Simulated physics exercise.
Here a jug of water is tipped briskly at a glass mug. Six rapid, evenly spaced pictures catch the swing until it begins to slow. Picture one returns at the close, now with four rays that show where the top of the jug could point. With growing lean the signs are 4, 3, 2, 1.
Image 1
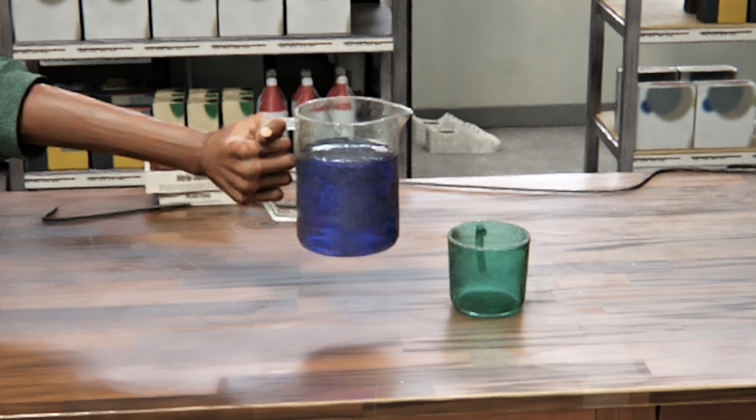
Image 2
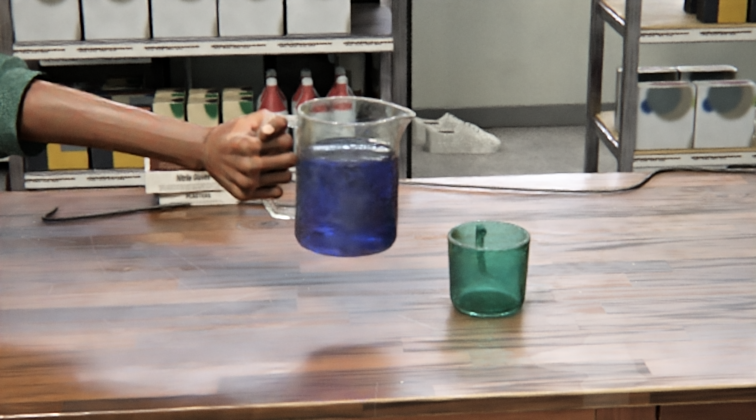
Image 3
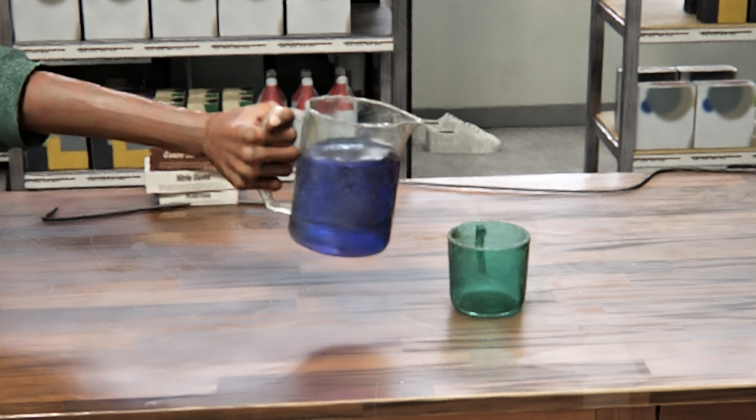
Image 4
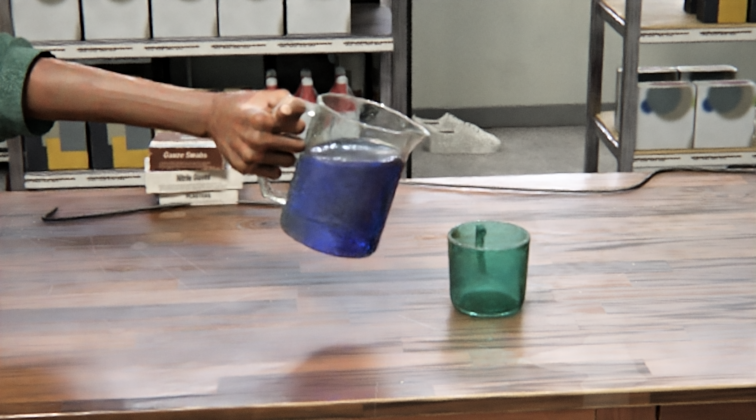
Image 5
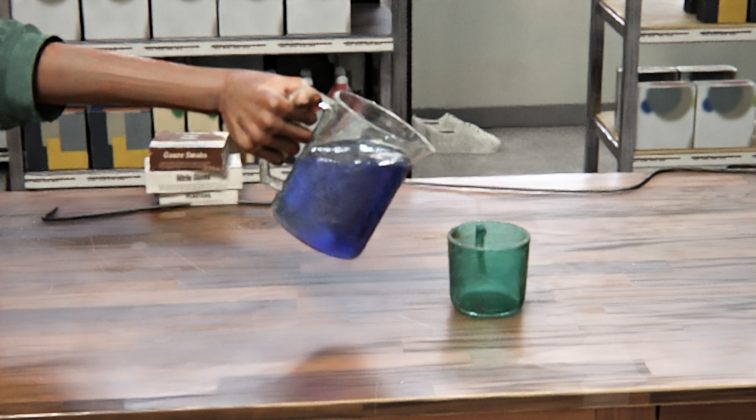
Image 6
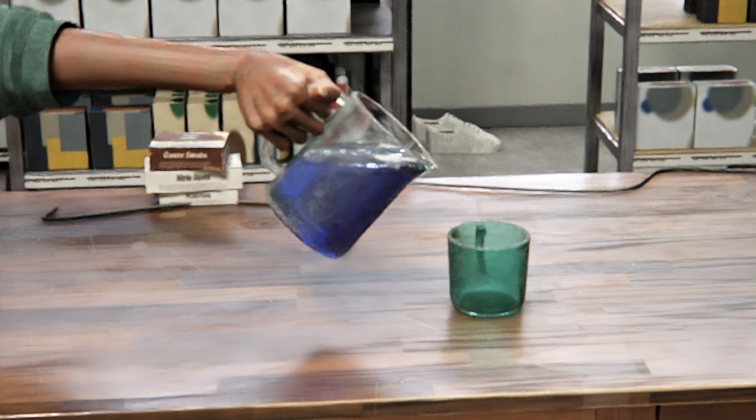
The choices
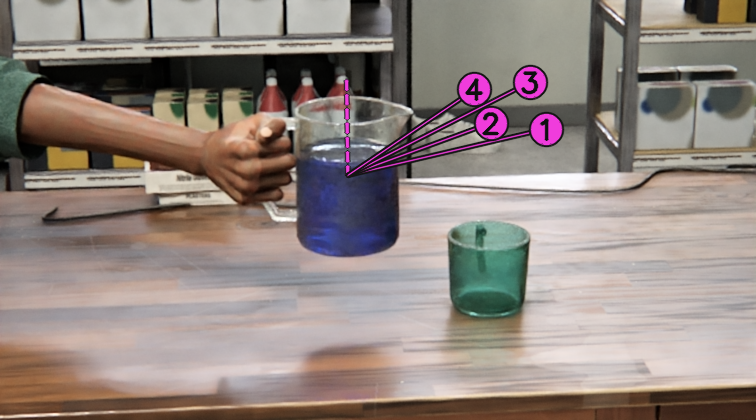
A hand tilts a glass jug of blue liquid rightward near a green glass mug.
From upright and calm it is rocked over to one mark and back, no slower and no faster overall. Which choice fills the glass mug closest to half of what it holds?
Take 3.
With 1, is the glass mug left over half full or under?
Over half.
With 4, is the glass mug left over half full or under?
Under half.
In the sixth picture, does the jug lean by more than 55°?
No.
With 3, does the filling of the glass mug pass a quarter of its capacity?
Yes.
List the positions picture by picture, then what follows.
Upright, lip at (411, 111); rim of the glass mug round (489, 234); nothing has left yet, in the first picture.
Tipped about 2°, lip at (413, 114); nothing has left yet, in the second picture.
Tipped about 8°, lip at (419, 121); nothing has left yet, in the third picture.
Tipped about 18°, lip at (427, 133); nothing has left yet, in the fourth picture.
Tipped about 30°, lip at (434, 149); nothing has left yet, in the fifth picture.
Tipped about 42°, lip at (437, 167); nothing has left yet, in the sixth picture.
In magenta, 1 at (529, 132); 2 at (475, 128); 3 at (515, 89); 4 at (460, 99).
If 1 is chosen, the glass mug ends with about 90 % of what it can hold; 7 % of the water is spilt.
If 2 is chosen, the glass mug ends with about 76 % of what it can hold.
If 3 is chosen, the glass mug ends with about 51 % of what it can hold.
If 4 is chosen, the glass mug ends with about 30 % of what it can hold.
